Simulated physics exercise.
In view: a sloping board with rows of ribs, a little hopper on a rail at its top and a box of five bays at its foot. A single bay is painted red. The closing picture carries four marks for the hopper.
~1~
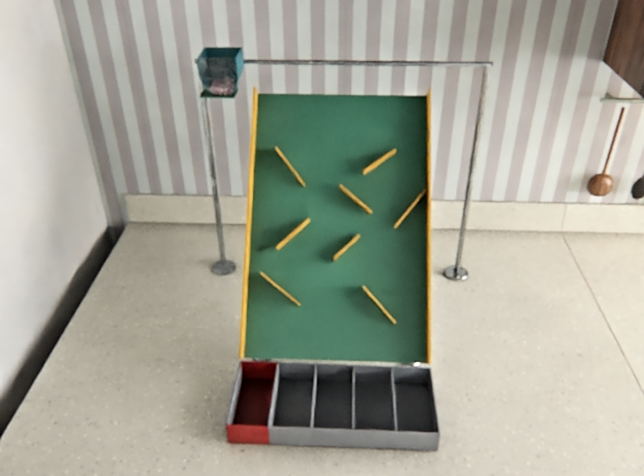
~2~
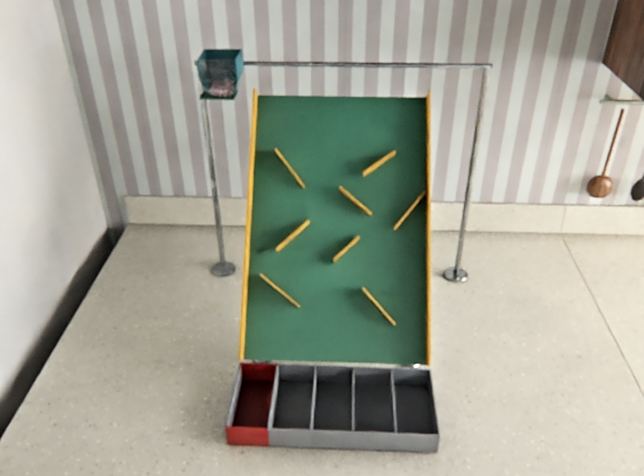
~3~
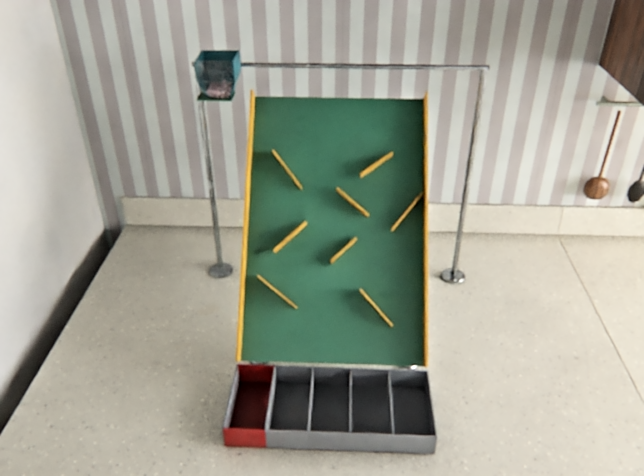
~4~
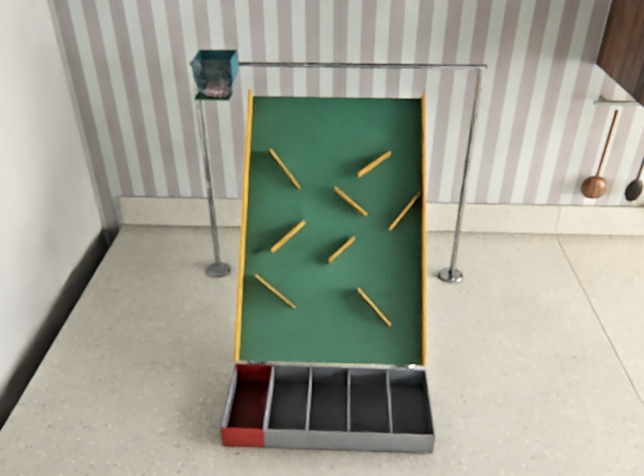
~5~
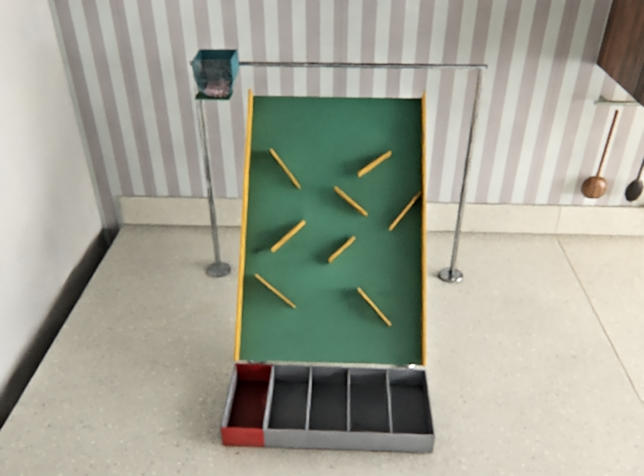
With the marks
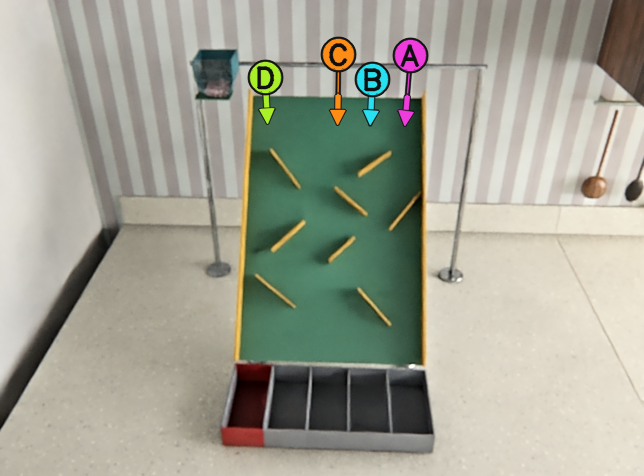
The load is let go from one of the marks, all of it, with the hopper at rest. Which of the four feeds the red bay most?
The best mark is D.
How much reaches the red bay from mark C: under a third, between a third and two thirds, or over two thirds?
Mark C gives under a third.
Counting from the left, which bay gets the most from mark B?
The fifth from the left.
On the marked copy, mark A meets the board at (405, 120); mark B meets the board at (370, 119); mark C meets the board at (337, 119); mark D meets the board at (267, 118).
If A is chosen, about a tenth in the red bay, roughly half in other bays, roughly a quarter outside the box.
If B is chosen, about a tenth in the red bay, the larger part in other bays, about a tenth outside the box.
If C is chosen, about a tenth in the red bay, roughly two thirds in other bays, roughly a quarter outside the box.
If D is chosen, roughly a third in the red bay, roughly a third in other bays, roughly a quarter outside the box.
